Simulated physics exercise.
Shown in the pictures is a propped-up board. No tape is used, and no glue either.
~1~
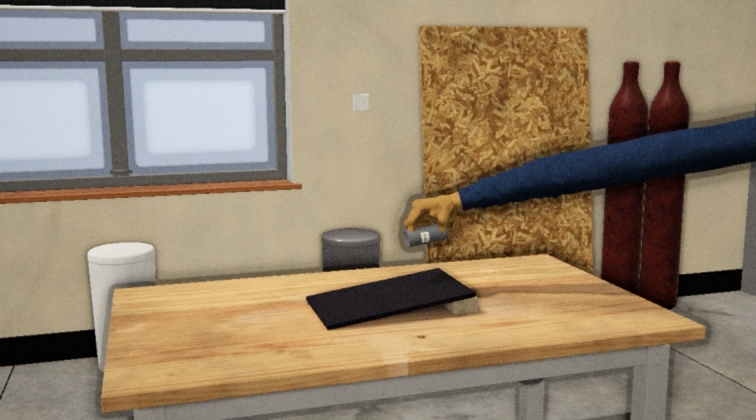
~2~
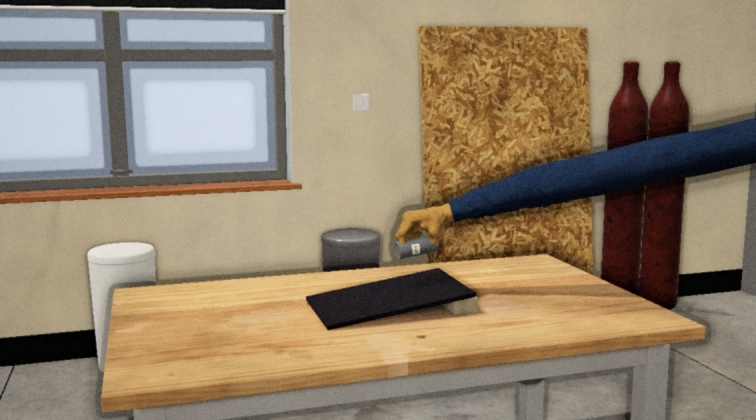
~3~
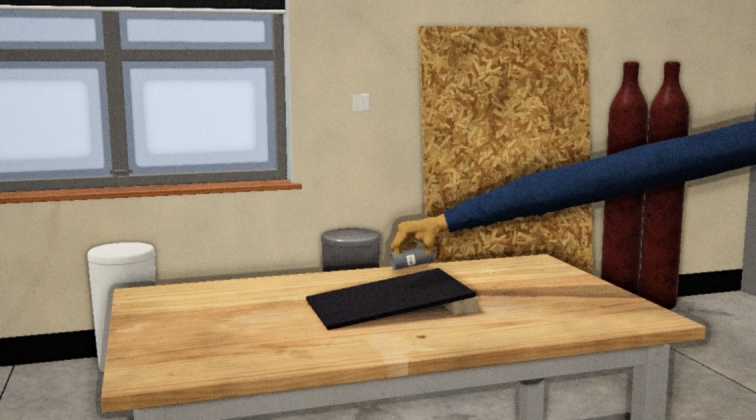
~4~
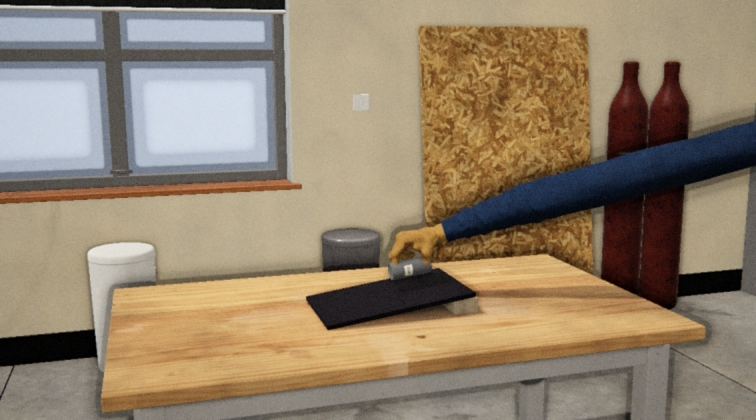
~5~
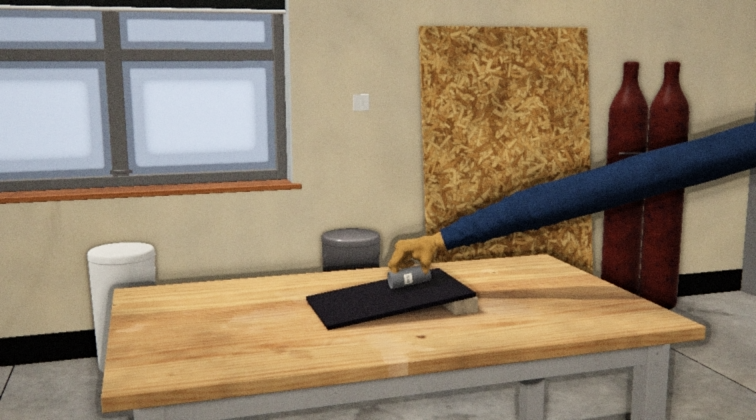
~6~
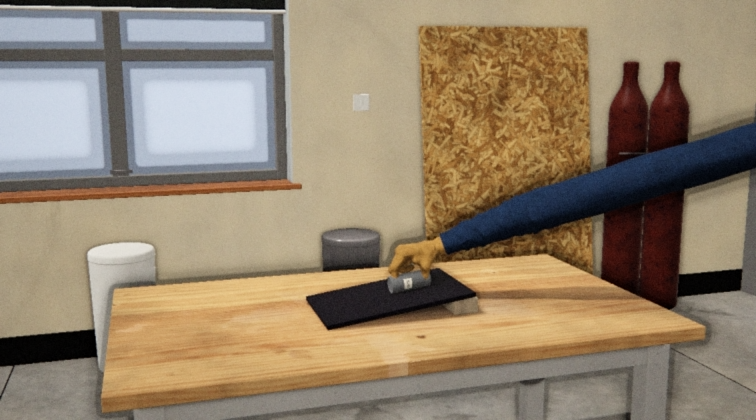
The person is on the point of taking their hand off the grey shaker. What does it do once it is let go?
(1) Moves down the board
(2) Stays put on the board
2, stays put on the board.
Then, 0.20 s later than the last frame, all is still.
Then, 0.40 s later than the last frame, grey shaker resting near (409, 281).
When it is over, it is as before. End places, in pixels of the last picture, grey shaker near (409, 281). The grey shaker remains at rest.
